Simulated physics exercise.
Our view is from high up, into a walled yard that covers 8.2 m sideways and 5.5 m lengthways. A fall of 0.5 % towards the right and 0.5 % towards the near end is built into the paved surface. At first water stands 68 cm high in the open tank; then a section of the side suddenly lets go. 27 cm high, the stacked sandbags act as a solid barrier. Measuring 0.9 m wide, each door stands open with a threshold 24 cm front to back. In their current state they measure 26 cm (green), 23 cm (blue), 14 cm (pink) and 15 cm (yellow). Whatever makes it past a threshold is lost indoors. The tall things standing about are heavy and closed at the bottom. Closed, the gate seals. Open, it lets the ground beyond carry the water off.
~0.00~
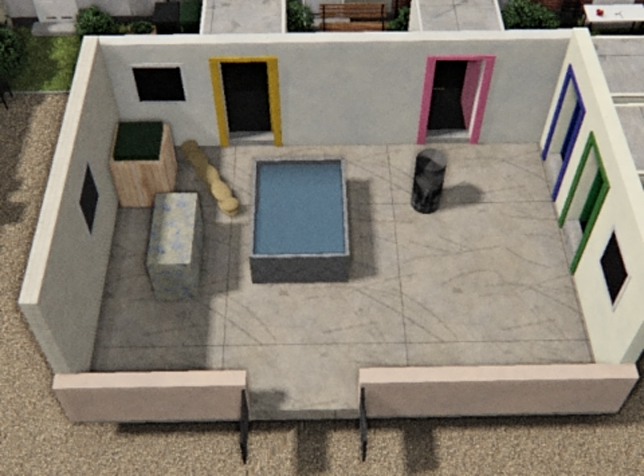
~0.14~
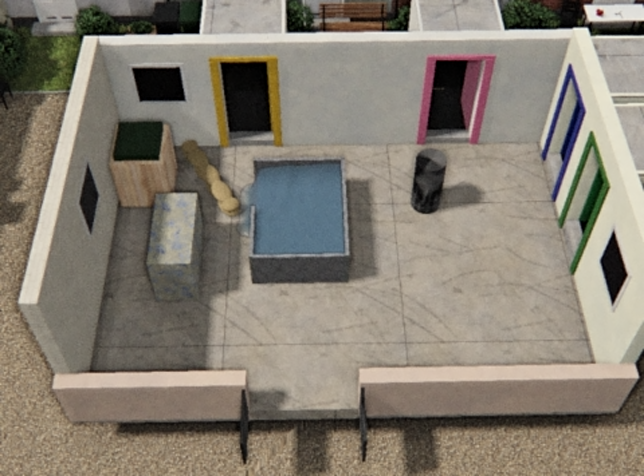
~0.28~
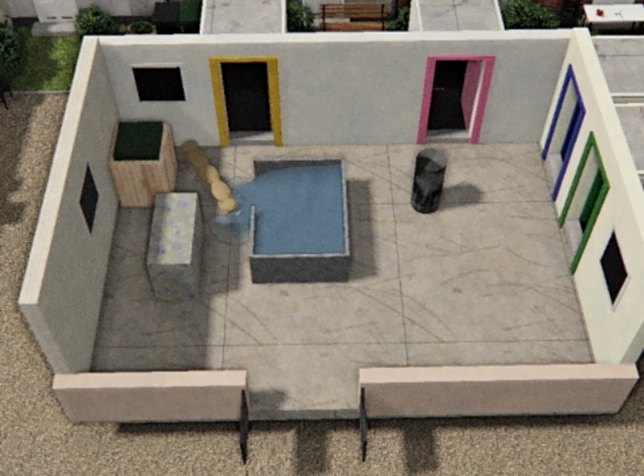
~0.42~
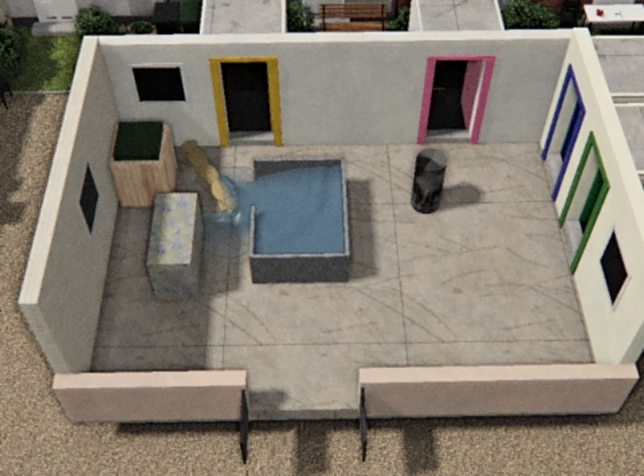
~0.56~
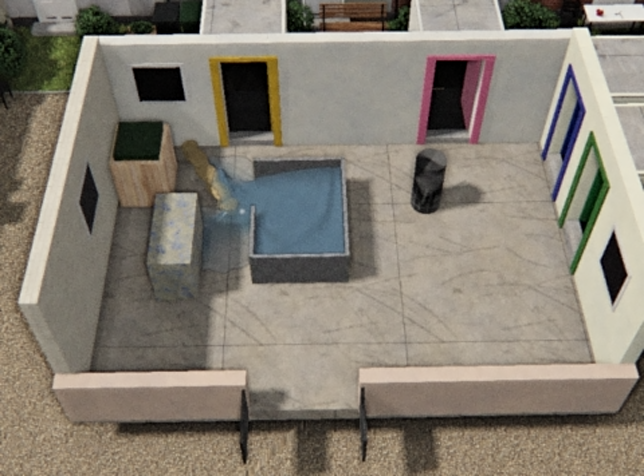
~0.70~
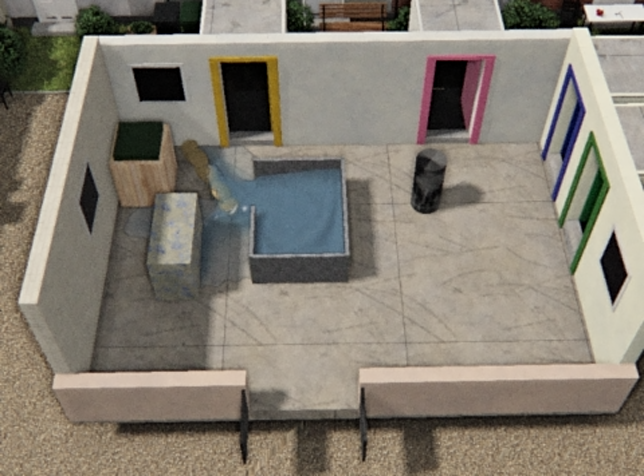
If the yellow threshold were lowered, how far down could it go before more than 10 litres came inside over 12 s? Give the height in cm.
Down to about 33 cm.
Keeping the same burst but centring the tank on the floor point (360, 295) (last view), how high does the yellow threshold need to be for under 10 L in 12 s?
I'd put it at close to 12.5 cm.
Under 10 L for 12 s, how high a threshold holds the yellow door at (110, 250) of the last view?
Something near 13.5 cm.
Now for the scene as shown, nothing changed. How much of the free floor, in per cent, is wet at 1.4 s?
15 %.
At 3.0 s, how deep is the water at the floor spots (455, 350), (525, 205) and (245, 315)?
Ordered as asked: 0, 0, 3 cm.
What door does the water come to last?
The answer is the green door.
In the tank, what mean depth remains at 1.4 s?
I'd put it at some 45 centimetres on average.
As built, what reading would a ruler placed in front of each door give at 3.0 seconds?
In cm: Green 0, blue 0, pink 0, yellow 25.
After 1.4 s water covers 15 % of the floor, deepest (48 cm) near (244, 212); 25 cm at the yellow door, 13 litres in over its 15 cm threshold.
After 3.0 s water covers 45 % of the floor, deepest (30 cm) near (244, 212); 25 cm at the yellow door, 123 litres in over its 15 cm threshold.
After 12.0 s water covers 90 % of the floor, deepest (10 cm) near (473, 393); 6 cm at the yellow door, 174 litres in over its 15 cm threshold.
At the yellow door as built, the water arrived by 0.9 s and peaked near 27 cm at 2.2 s.
Run again over the same 12 s with other heights there, 22 litres in over 29.5 cm, 0 litres over 41 cm. The limit of 10 litres is kept from about 33 cm up.
